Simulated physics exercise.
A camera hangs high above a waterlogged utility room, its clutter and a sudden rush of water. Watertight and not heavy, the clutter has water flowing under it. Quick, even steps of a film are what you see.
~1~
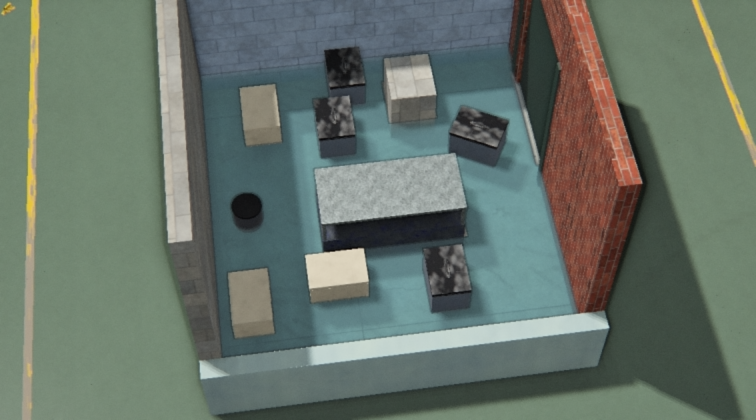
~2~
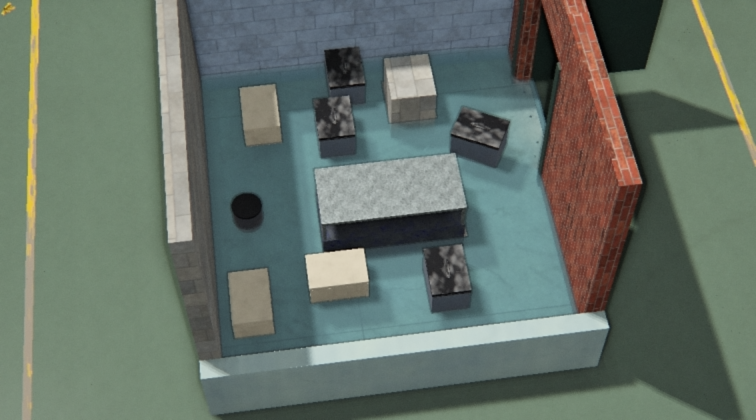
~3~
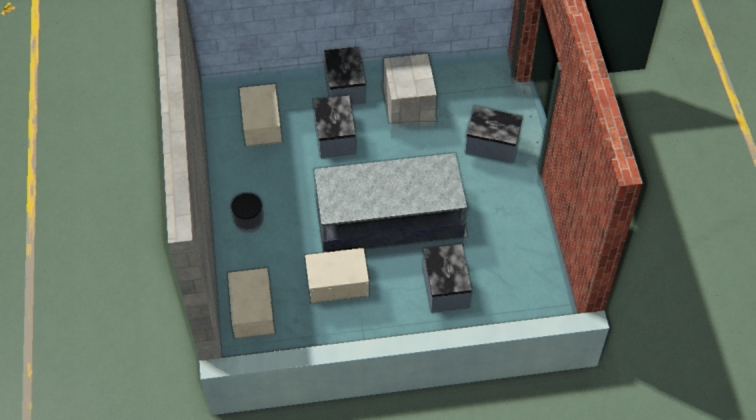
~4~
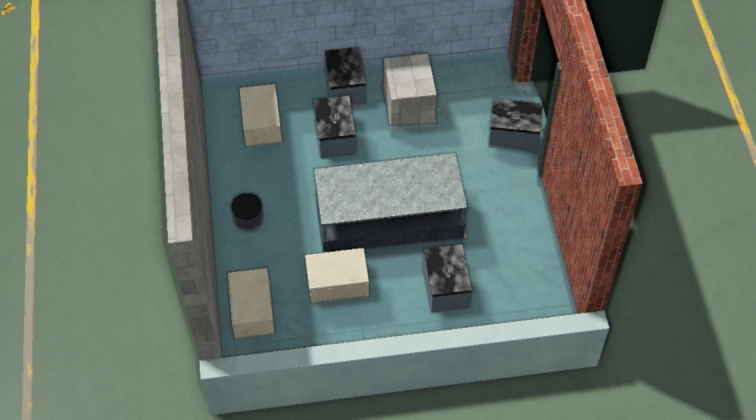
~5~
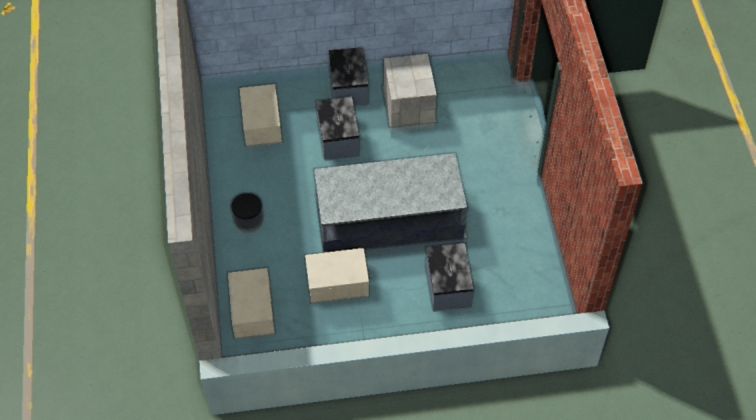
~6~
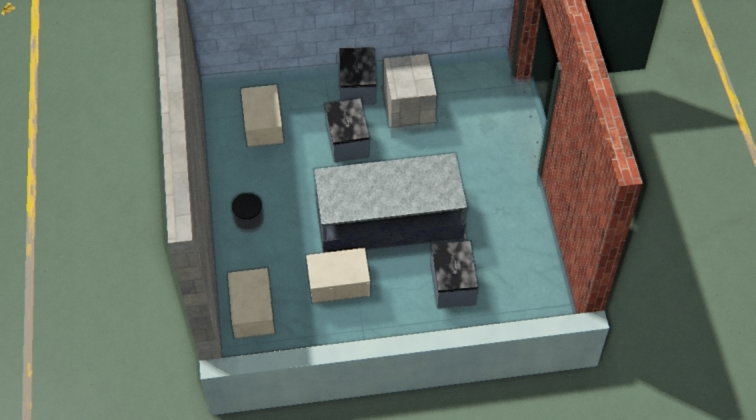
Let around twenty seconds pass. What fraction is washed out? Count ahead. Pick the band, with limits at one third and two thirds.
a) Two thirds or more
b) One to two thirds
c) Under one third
The answer is b.
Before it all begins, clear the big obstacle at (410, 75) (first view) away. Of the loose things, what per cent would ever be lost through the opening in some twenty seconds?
My guess is close to 80 per cent of them.
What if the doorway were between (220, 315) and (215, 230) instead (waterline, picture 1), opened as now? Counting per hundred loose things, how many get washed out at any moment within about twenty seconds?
Result: Roughly 80 per cent.
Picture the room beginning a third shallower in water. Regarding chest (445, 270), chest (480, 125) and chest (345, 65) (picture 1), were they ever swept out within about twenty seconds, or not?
Sequence: Removed / removed / not removed.
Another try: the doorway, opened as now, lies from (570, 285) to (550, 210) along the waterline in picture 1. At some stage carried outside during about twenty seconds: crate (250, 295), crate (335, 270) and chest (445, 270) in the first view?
First flushed away, then flushed away, then flushed away.
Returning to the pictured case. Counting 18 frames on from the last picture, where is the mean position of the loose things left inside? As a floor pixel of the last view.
Near (334, 193).
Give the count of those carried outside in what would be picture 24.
3.
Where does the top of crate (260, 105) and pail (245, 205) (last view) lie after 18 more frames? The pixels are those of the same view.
At about (346, 104) and (293, 153).
A moment on, 1 of 8 are out; 7 afloat.
Next, 3 of 8 are out; 5 afloat.
Later, 3 of 8 are out; 5 afloat.
In the end, 4 of 8 are out; 3 afloat.
